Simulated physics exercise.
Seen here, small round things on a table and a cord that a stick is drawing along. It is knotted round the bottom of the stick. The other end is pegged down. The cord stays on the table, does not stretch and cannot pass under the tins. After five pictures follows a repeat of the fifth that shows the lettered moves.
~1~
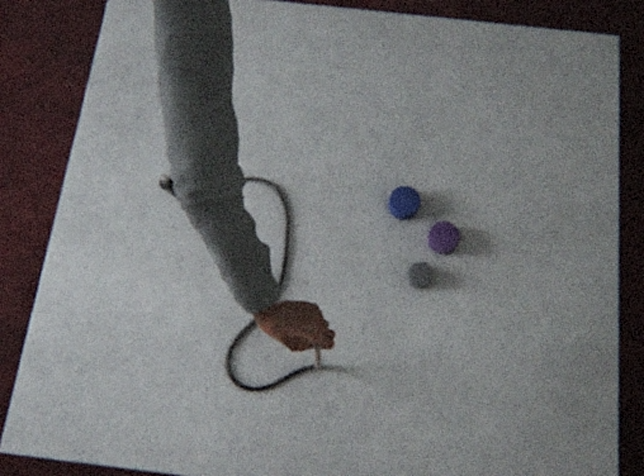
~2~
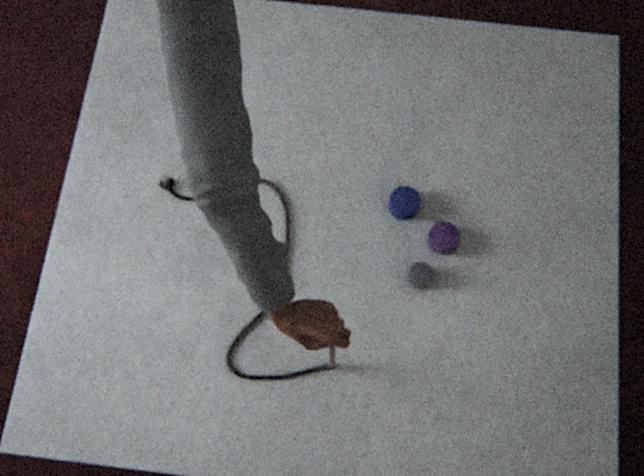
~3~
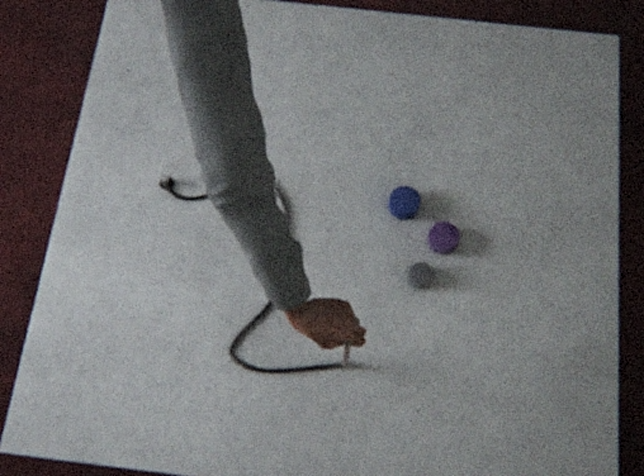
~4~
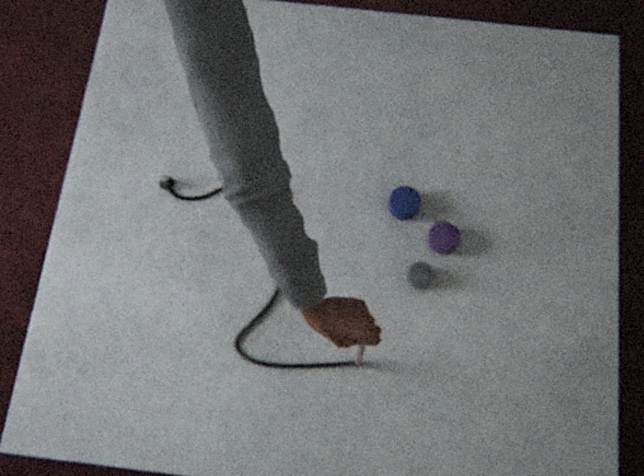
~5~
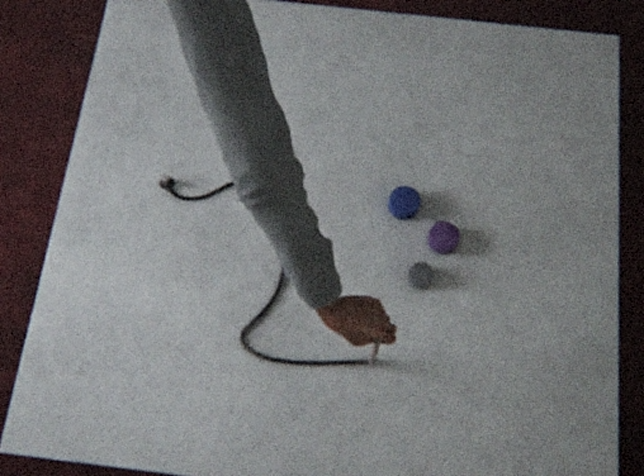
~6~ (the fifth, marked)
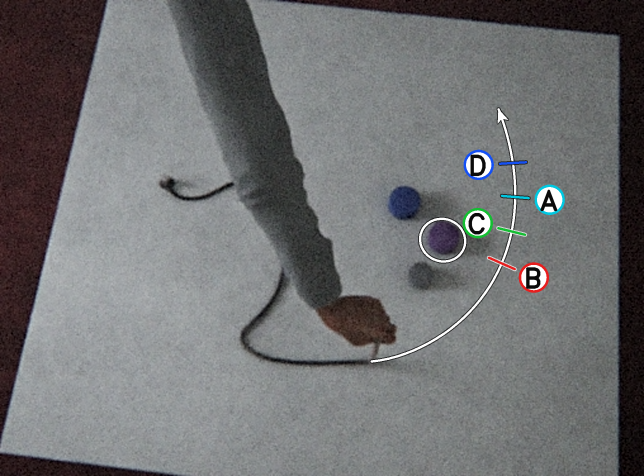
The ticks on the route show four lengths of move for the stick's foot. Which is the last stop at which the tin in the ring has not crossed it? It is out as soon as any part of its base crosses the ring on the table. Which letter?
D is the last safe stop.
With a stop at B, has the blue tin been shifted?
No.
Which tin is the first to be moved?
The grey tin.
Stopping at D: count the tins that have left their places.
By then, one.
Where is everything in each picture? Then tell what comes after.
In the first frame, peg (165, 180); grey tin (420, 275); purple tin (444, 238).
In the second frame, purple tin (444, 238); blue tin (404, 203).
In the third frame, peg (165, 180); grey tin (420, 275).
In the fourth frame, purple tin (444, 238); blue tin (404, 203).
In the fifth frame, peg (165, 180); grey tin (420, 275); purple tin (444, 238).
On the marked copy, A at (515, 197); B at (502, 263); C at (512, 231); D at (513, 163); the ring at (443, 240); the route from (371, 362) via (504, 258) to (499, 109).
Following D. Soon after the start, foot of the stick (462, 320); purple tin (444, 238).
Later, foot of the stick (510, 239); purple tin (444, 238).
In the end, foot of the stick (513, 163); grey tin (417, 255); purple tin (444, 238); the purple tin is still in its ring.
As for the rest, A is safe but short; B is safe but short; C is safe but short.
